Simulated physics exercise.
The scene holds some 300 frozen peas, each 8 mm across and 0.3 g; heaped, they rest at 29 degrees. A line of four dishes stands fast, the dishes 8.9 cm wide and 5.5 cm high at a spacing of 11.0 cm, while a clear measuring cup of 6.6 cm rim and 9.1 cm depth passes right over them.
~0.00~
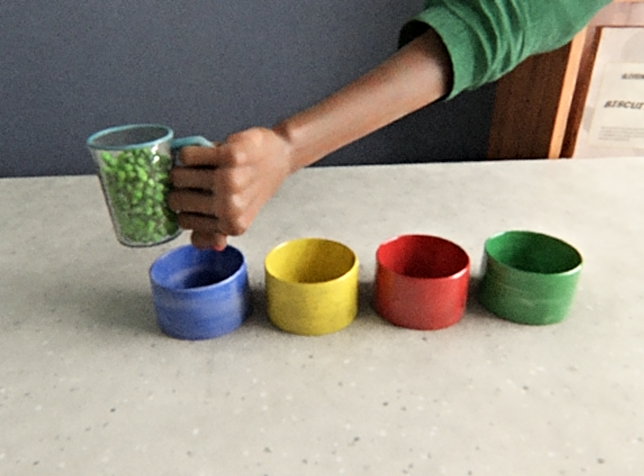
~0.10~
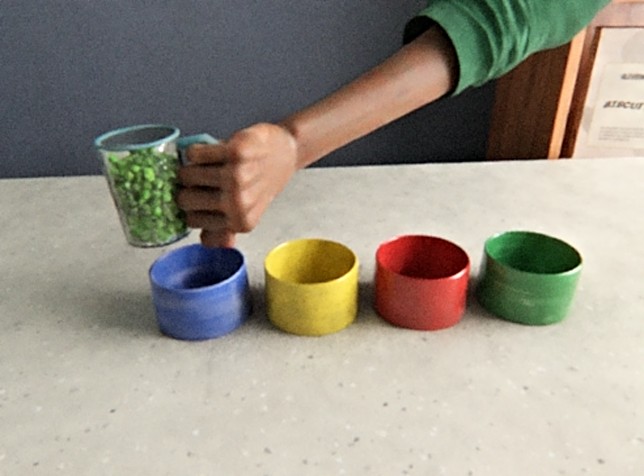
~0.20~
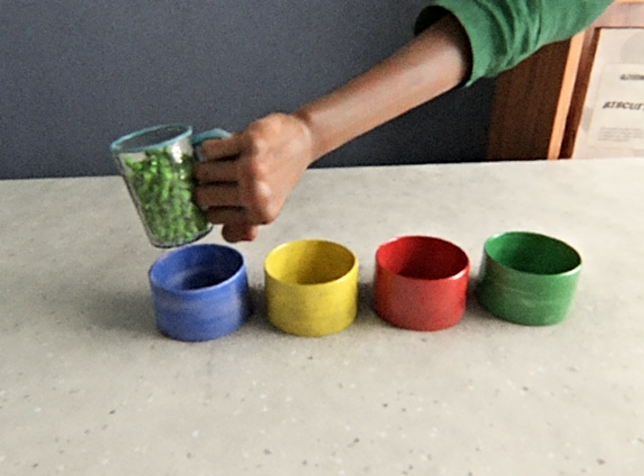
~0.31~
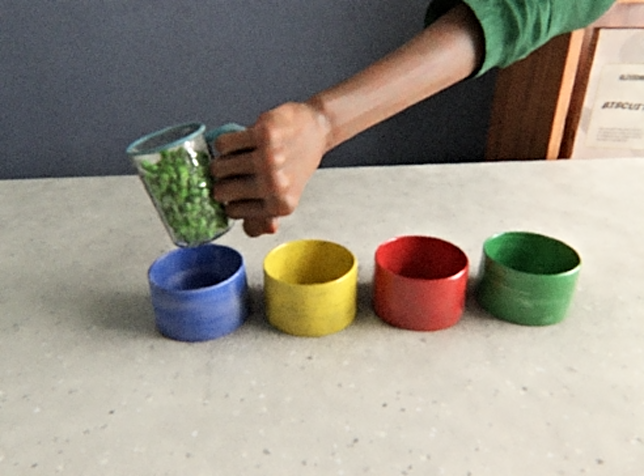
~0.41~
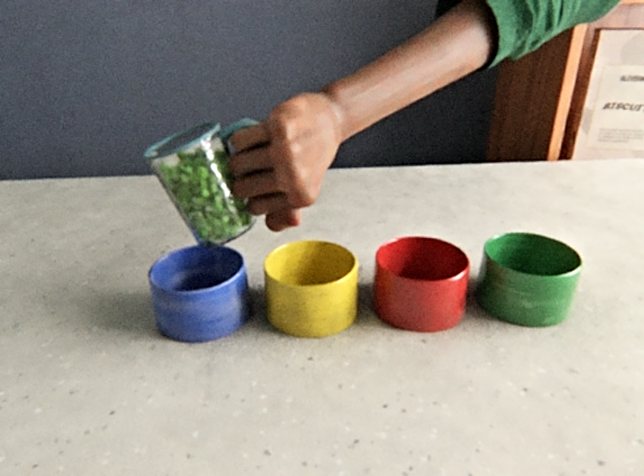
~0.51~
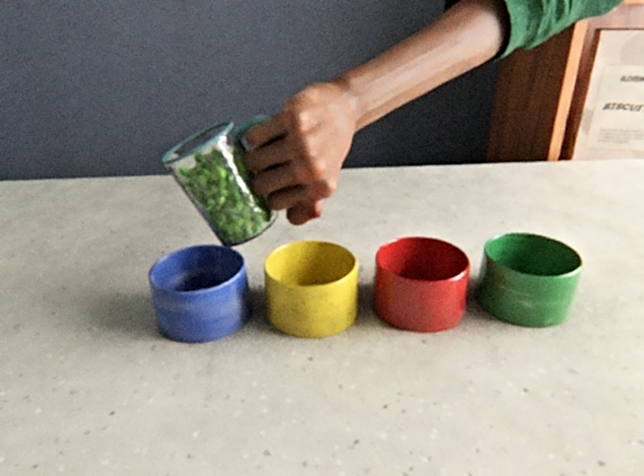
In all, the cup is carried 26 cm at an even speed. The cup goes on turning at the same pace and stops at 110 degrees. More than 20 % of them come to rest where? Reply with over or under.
Red under, blue under, green under, yellow over, counter over.
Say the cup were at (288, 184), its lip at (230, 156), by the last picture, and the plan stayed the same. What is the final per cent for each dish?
Per cent kept: Red 0; blue 0; green 0; yellow 30.
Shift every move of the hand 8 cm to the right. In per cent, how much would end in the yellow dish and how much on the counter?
Shares would be yellow 0 and counter 0.
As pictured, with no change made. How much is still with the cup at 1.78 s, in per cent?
Roughly 100 percent.
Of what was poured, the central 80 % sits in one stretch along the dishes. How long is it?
I'd put it near 9 cm.
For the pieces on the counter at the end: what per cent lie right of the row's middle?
50 percent.
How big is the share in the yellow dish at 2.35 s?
Around 25 in a hundred by then.
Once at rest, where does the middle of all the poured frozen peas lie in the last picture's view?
Approximately (351, 300) in the last picture.
Then, at 1.27 s, tilt 64 degrees; cup holds 100 %.
After 1.78 s, tilt 91 degrees; cup holds 100 %.
After 2.35 s, tilt 110 degrees; cup holds 30 %, red 5 %, yellow 25 %.
At rest (3.5 s), red 0 %, blue 0 %, green 0 %, yellow 35 %, counter 65 %.
